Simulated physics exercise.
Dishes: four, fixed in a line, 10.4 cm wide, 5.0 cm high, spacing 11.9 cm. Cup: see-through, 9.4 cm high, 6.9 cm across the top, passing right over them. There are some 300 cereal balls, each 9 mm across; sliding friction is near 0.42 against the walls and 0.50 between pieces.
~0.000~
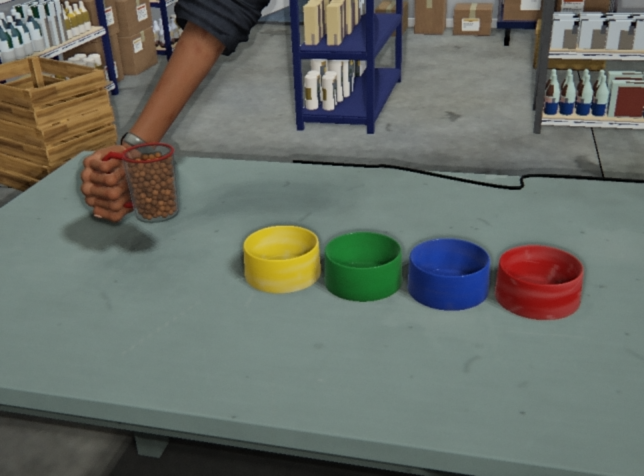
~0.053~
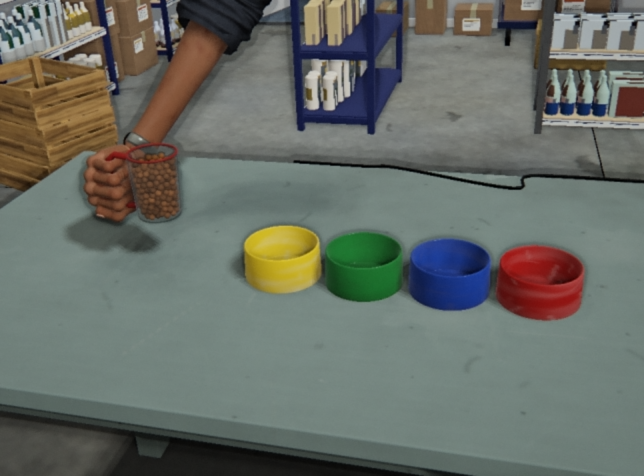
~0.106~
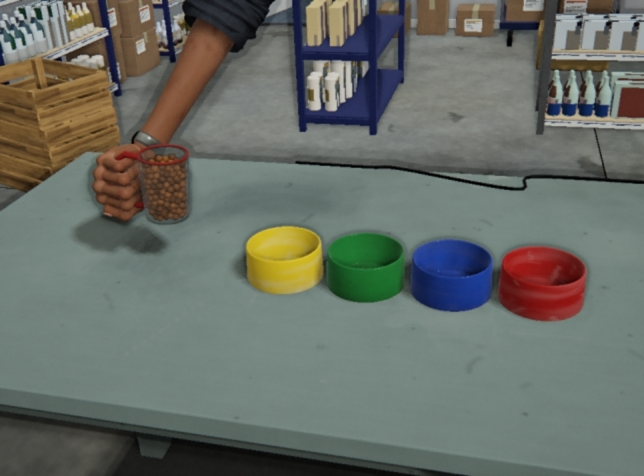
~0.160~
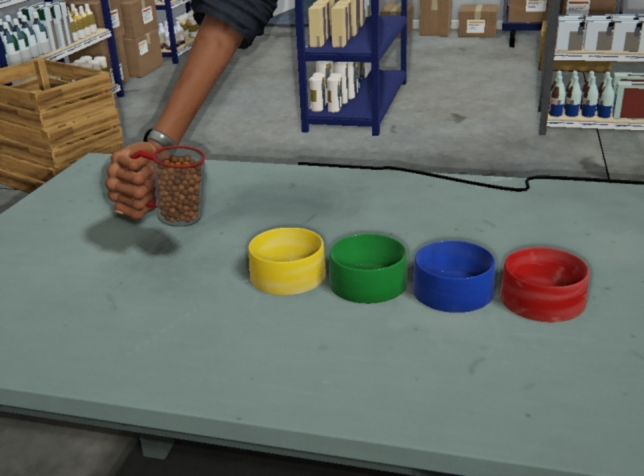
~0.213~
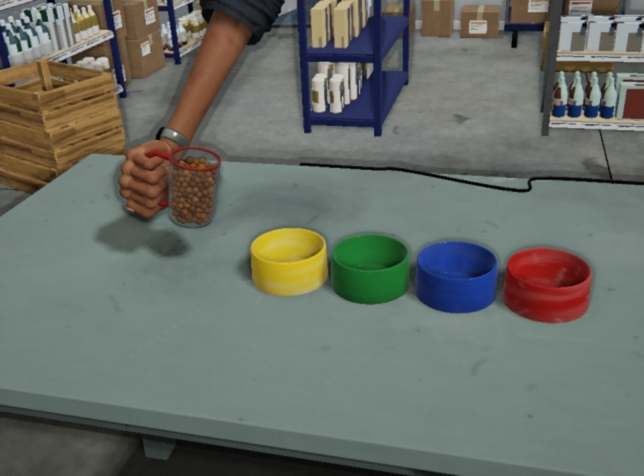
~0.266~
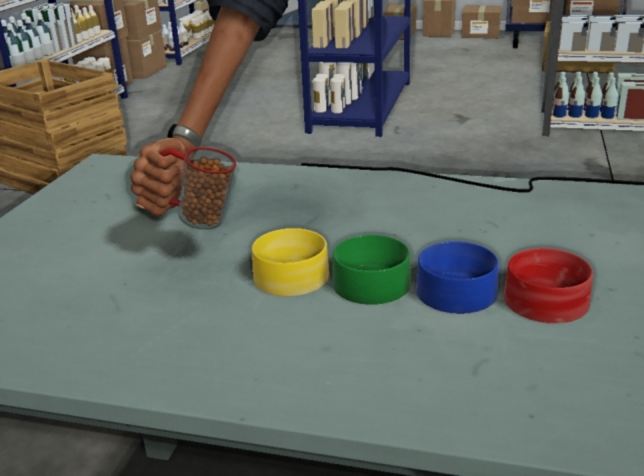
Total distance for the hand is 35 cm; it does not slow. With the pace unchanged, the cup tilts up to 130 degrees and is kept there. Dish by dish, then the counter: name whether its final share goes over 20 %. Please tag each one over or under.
Red - under; blue - over; green - under; yellow - under; counter - under.
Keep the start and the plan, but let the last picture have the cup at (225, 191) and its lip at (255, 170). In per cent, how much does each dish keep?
Red 0; blue 100; green 0; yellow 0.
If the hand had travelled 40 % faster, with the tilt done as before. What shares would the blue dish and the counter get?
In that case: Blue 100, and counter 0.
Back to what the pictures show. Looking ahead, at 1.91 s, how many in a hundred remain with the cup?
It comes out close to 0 per cent.
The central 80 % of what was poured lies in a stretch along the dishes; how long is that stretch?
That stretch comes to around 6 cm.
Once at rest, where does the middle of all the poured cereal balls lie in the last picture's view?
Close to pixel (453, 276).
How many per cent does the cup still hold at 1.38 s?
Around 75 per cent of the load.
After 0.94 s, tilt 70 degrees; cup holds 100 %.
After 1.38 s, tilt 105 degrees; cup holds 75 %, blue 25 %.
After 1.91 s, tilt 130 degrees; cup holds 0 %, blue 100 %.
By 2.4 s all is still; red 0 %, blue 100 %, green 0 %, yellow 0 %, counter 0 %.
